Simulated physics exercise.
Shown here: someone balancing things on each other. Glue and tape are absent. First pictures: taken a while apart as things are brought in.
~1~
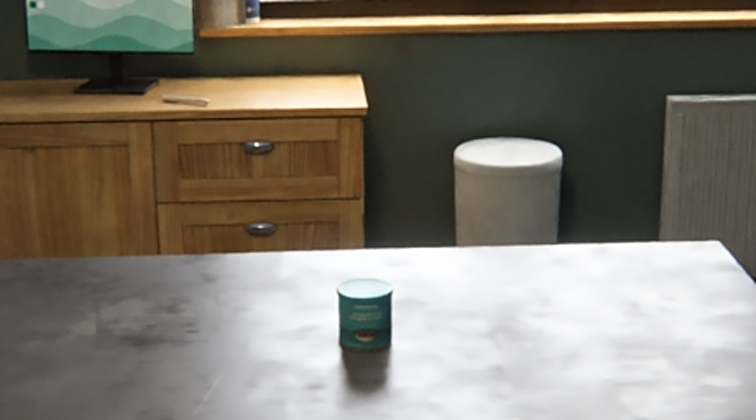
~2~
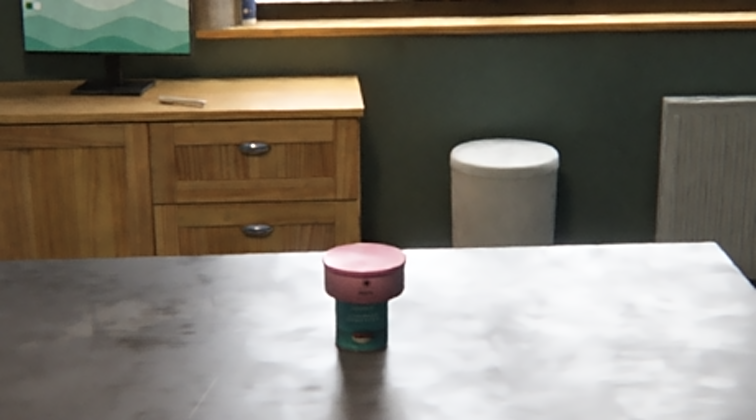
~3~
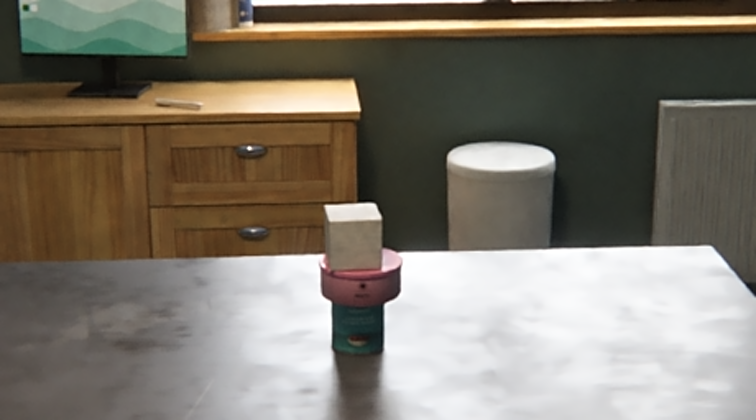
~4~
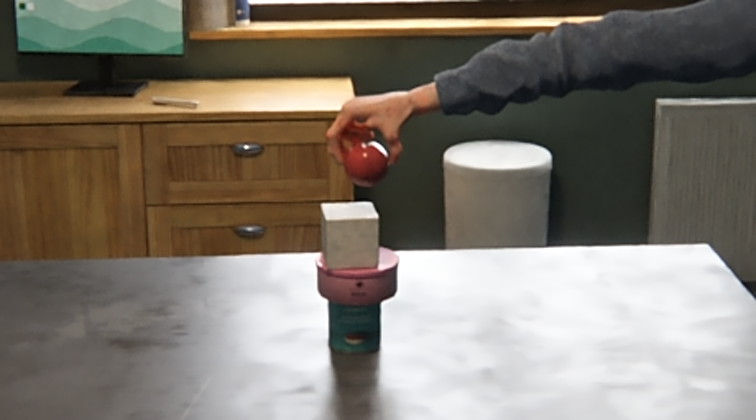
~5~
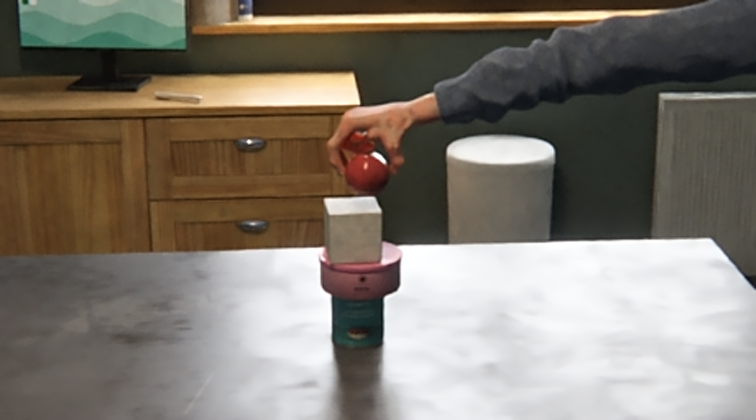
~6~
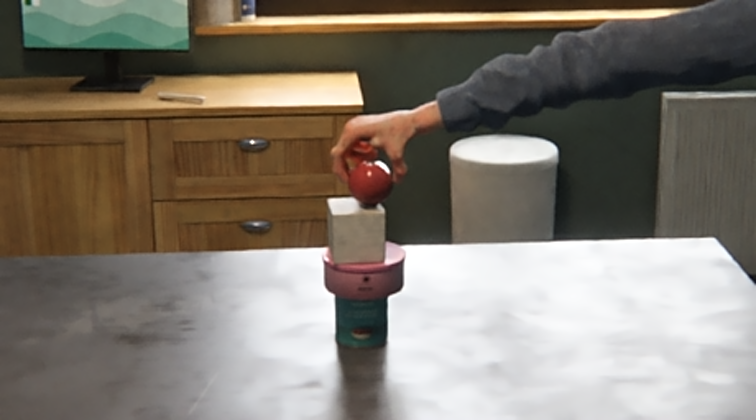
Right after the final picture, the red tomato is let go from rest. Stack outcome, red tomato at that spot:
The pile survives.
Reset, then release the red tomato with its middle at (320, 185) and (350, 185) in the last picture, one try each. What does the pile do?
Case 1: Collapse. Case 2: Stable.
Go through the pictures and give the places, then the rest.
The last thing is not in view yet; turquoise pot (365, 315), in the first frame.
The last thing is not in view yet, in the second frame.
The last thing is not in view yet; pink tub (361, 276), in the third frame.
Coming down; red tomato (367, 164); turquoise pot (355, 317), in the fourth frame.
Coming down; red tomato (367, 174); white block (353, 230), in the fifth frame.
Set down, still held; red tomato (370, 183); pink tub (364, 270), in the sixth frame.
Then, 0.50 s on from there, no change.
Then, 1.30 s on from there, things are still on the move.
Then, 2.00 s on from there, no change.
Then, 2.70 s on from there, things are still on the move.
In the end, all 4 unmoved. The pile keeps its balance.
